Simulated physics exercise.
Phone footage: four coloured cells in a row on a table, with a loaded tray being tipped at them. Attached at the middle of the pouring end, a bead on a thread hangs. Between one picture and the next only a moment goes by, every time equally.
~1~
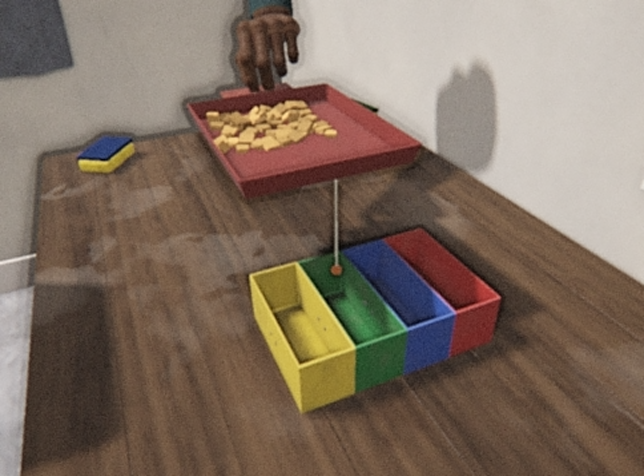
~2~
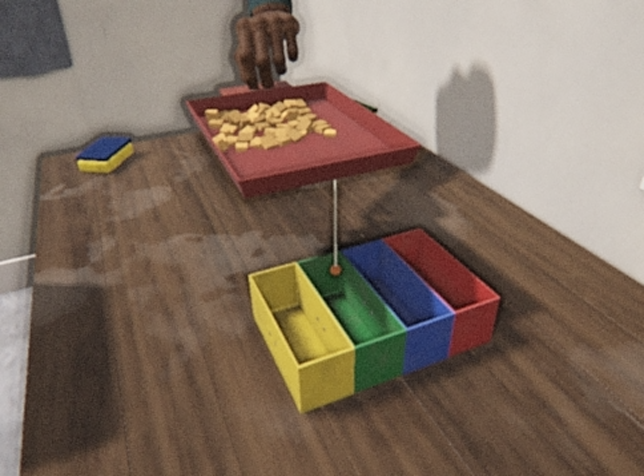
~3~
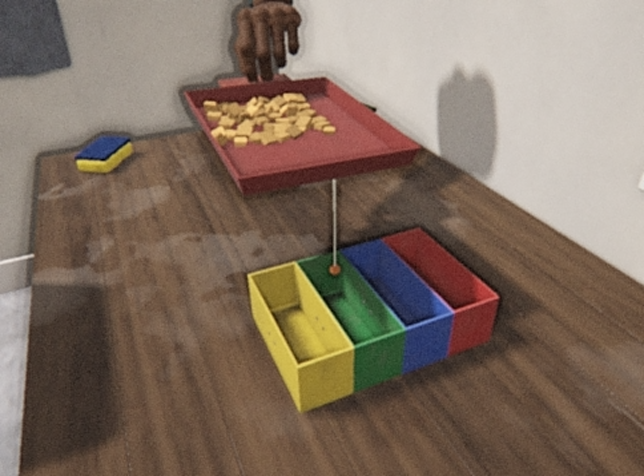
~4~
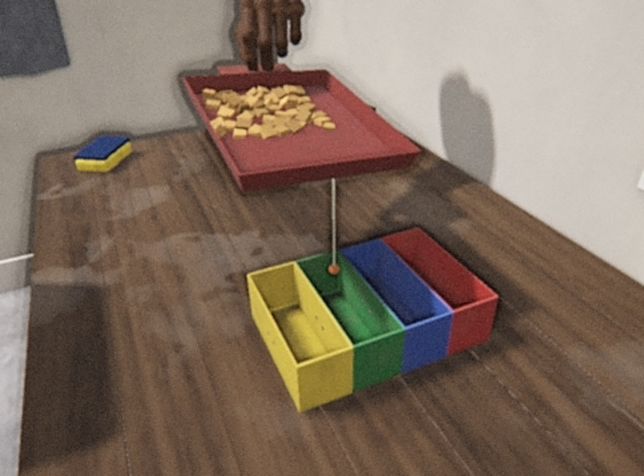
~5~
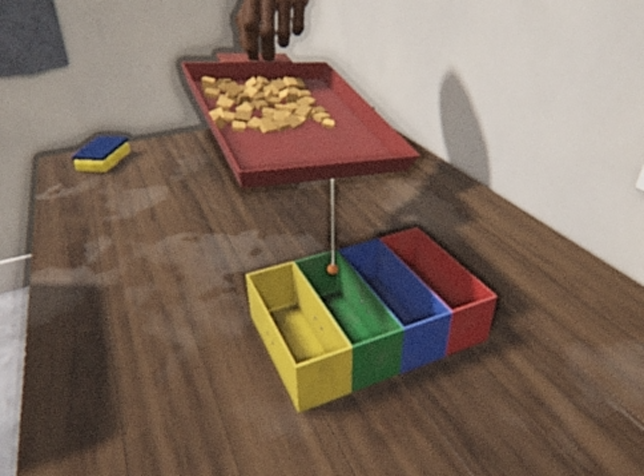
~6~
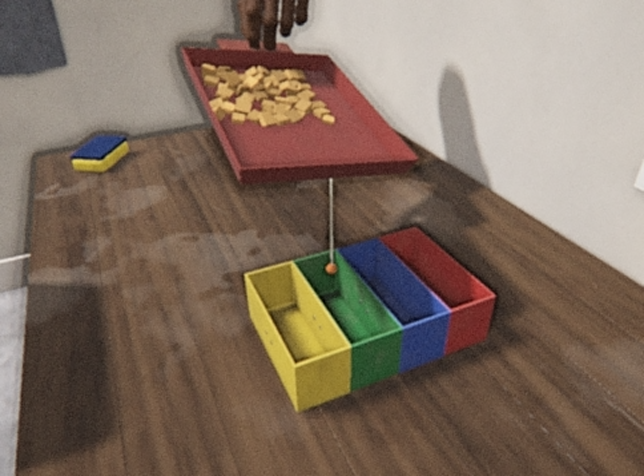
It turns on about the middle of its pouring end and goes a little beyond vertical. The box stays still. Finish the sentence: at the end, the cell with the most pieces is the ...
... Blue one.
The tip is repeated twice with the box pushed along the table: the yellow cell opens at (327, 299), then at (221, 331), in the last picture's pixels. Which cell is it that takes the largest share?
At the first place the blue cell, at the second the cell in red.
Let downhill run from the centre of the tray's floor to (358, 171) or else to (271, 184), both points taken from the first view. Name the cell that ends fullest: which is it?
The first time it's the cell in blue, the second time it's the yellow cell.
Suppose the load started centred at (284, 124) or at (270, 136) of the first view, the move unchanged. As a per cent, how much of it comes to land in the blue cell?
Shares in turn: 70 % and 60 %.
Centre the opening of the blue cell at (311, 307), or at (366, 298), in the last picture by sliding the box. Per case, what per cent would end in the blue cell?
Close to 0 in a hundred, then close to 10 in a hundred.
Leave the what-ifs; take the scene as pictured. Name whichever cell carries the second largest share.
Second: The red cell.
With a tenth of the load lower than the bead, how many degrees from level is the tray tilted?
Approx. 70° from level.
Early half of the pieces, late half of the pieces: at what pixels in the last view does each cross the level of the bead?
It goes through near (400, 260) first, then near (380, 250).
Soon after the last picture, tray tipped steeply; nearly all on the tray; a small part falling or outside the box.
A little later, tray tipped right over; about half on the tray; about a quarter in the red cell; a small part in the blue cell; a small part falling or outside the box.
Later still, tray tipped past a quarter turn; about two thirds in the blue cell; about a quarter in the red cell; a stray few falling or outside the box.
At rest, tray tipped past a quarter turn; about two thirds in the blue cell; about a quarter in the red cell; none in the yellow cell; none in the green cell; a stray few outside the box.
